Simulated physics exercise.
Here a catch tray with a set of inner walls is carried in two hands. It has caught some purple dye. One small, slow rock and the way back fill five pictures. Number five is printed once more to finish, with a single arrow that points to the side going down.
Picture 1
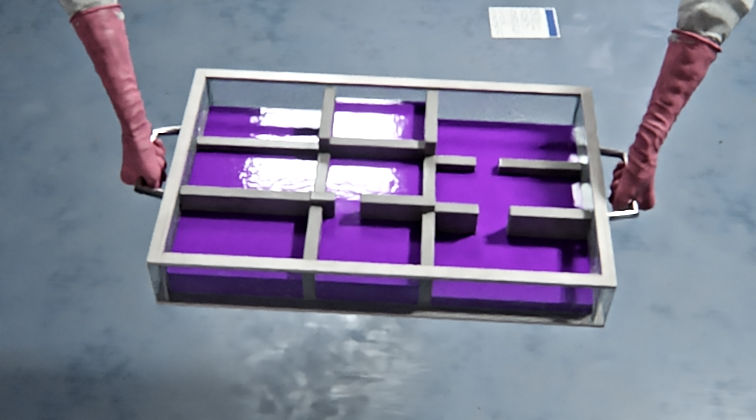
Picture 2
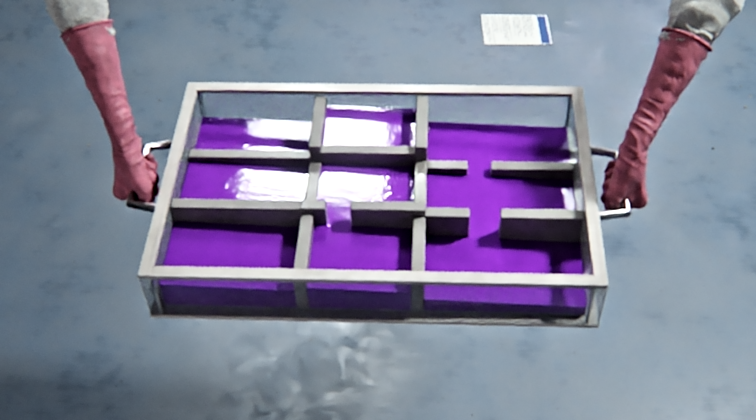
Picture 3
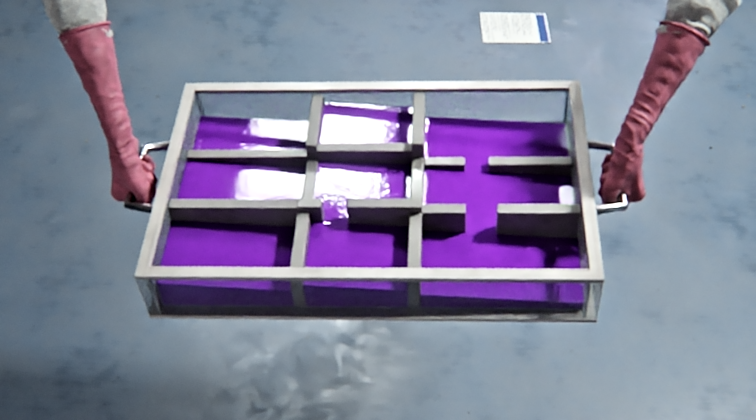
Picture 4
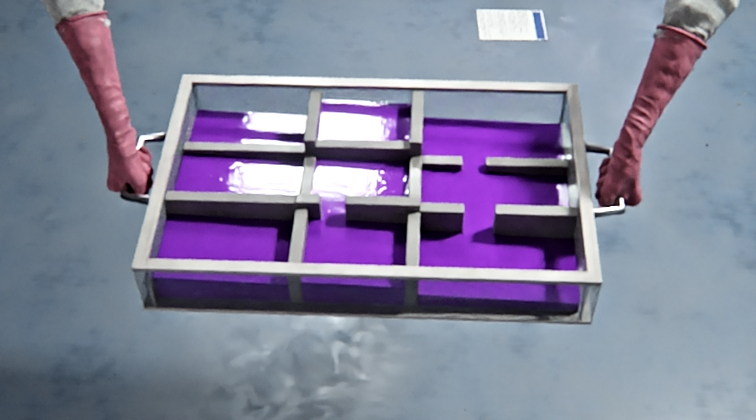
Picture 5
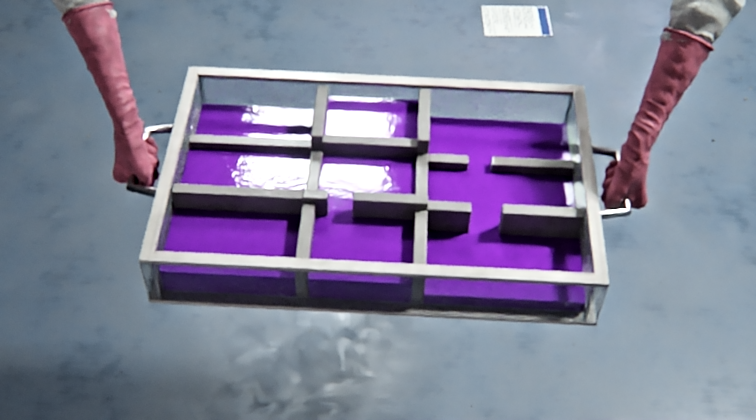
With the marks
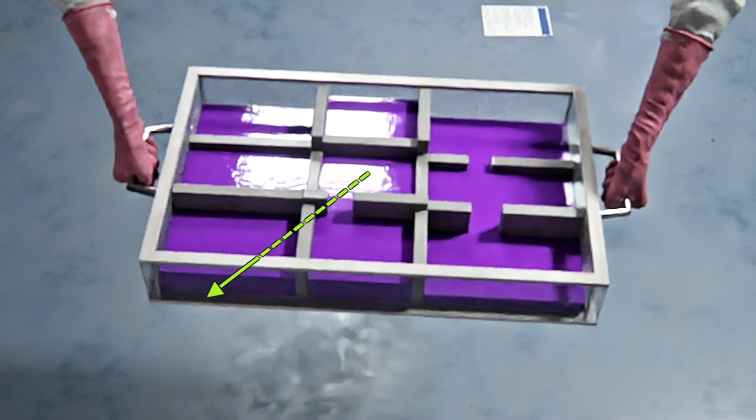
The footage shows two pink-gloved hands holding a clear-sided tray of purple liquid, divided by grey inner walls, over a mottled blue-grey surface; they tilt it slightly down to the left, then bring it back level.
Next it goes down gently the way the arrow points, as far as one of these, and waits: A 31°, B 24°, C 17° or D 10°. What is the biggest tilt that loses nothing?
Slope D just does it.
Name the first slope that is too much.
It is C.
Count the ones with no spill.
One.
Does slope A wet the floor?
Yes.
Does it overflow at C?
Yes.
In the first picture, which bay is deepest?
The back middle bay.
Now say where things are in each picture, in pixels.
The tray is level; deepest in the back middle bay, at (379, 123), shallowest in the back right, in the first picture.
Tipped about 3° down to the left; no wall is crossed, in the second picture.
Tipped about 4° down to the left; no wall is crossed, in the third picture.
Tipped about 2° down to the left; no wall is crossed, in the fourth picture.
The tray is level; deepest in the back middle bay, at (372, 121), shallowest in the centre right, in the fifth picture.
The arrow ends at (211, 293).
With A, about 55 % goes over the rim.
With B, about 30 % goes over the rim.
With C, about 4 % goes over the rim.
With D, nothing spills; the front right bay holds the most.
